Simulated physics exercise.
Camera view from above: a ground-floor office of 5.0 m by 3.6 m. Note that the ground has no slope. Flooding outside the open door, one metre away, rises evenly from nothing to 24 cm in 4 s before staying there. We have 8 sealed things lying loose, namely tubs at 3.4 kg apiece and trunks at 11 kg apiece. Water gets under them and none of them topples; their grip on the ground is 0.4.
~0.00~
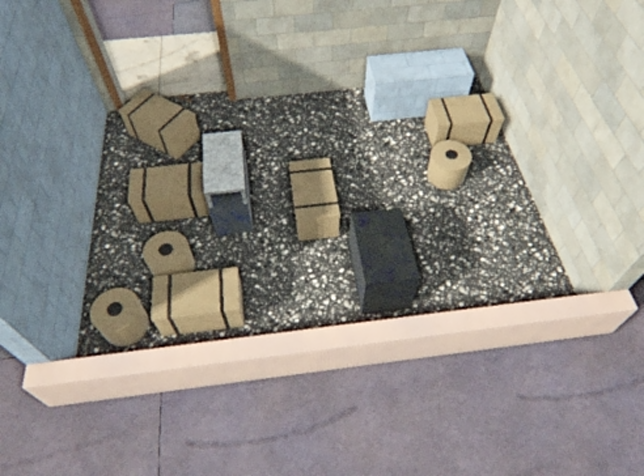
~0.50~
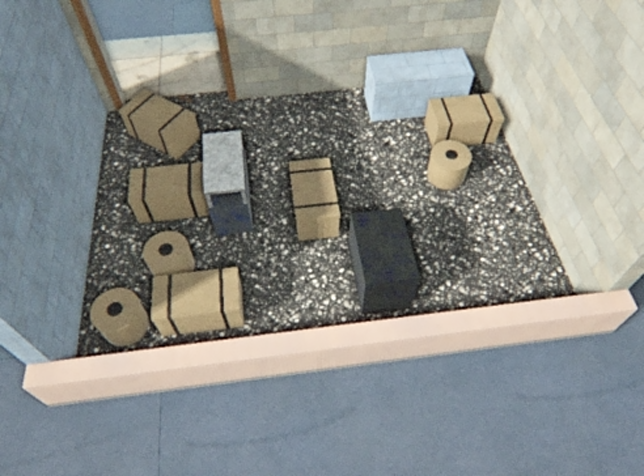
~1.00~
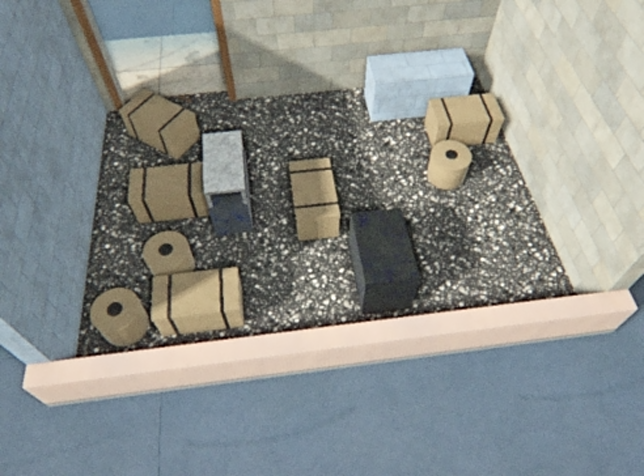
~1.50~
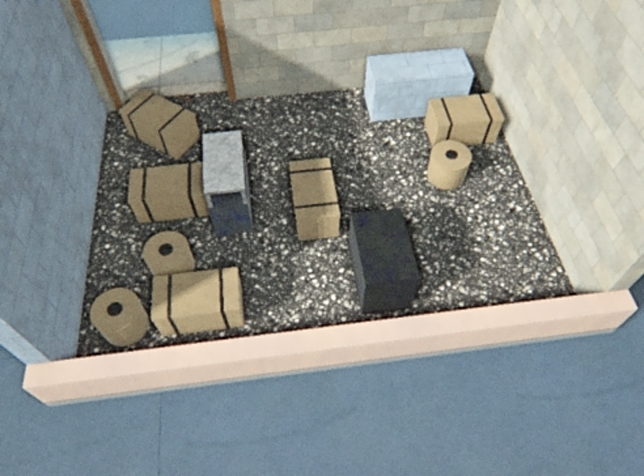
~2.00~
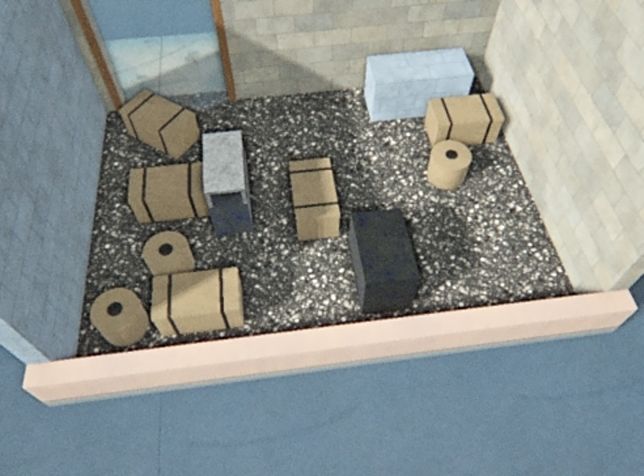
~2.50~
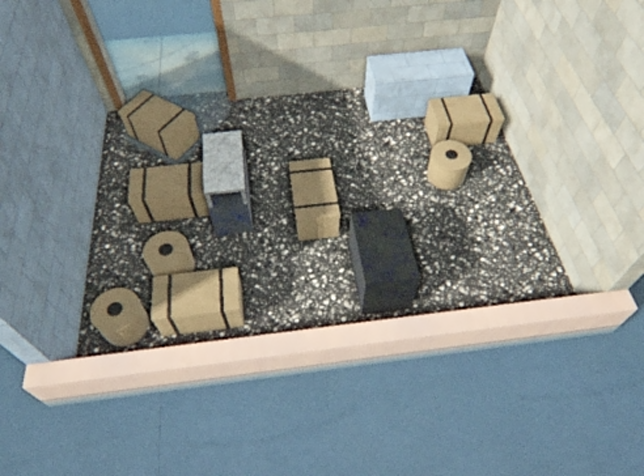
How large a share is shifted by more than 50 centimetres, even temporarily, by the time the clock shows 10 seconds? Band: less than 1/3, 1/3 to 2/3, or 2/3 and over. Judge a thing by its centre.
Band: 2/3 and over.
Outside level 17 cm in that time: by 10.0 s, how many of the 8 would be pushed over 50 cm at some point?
The count would be 6.
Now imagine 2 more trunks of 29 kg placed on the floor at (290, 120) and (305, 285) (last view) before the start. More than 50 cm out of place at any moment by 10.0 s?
Note: Item 1 stays inside the limit; item 2 exceeds the limit.
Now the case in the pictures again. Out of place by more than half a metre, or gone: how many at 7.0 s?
The number by then is 6.
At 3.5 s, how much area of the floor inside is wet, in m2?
Wet area: Approx. 3.0 m2.
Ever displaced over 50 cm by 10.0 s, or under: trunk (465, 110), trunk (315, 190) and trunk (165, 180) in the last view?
In turn: Below the mark, above the mark, above the mark.
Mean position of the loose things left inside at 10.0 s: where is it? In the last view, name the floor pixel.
Around (377, 213).
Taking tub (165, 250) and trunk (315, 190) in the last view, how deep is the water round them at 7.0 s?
First about 11 cm, second about 2 cm.
After 3.5 s 1 of 8 are over 50 cm from their spots; 0 afloat.
After 4.5 s 2 of 8 are over 50 cm from their spots; 1 afloat.
After 7.0 s 6 of 8 are over 50 cm from their spots; 5 afloat.
After 10.0 s 7 of 8 are over 50 cm from their spots, and 7 have been at some point; 8 afloat.
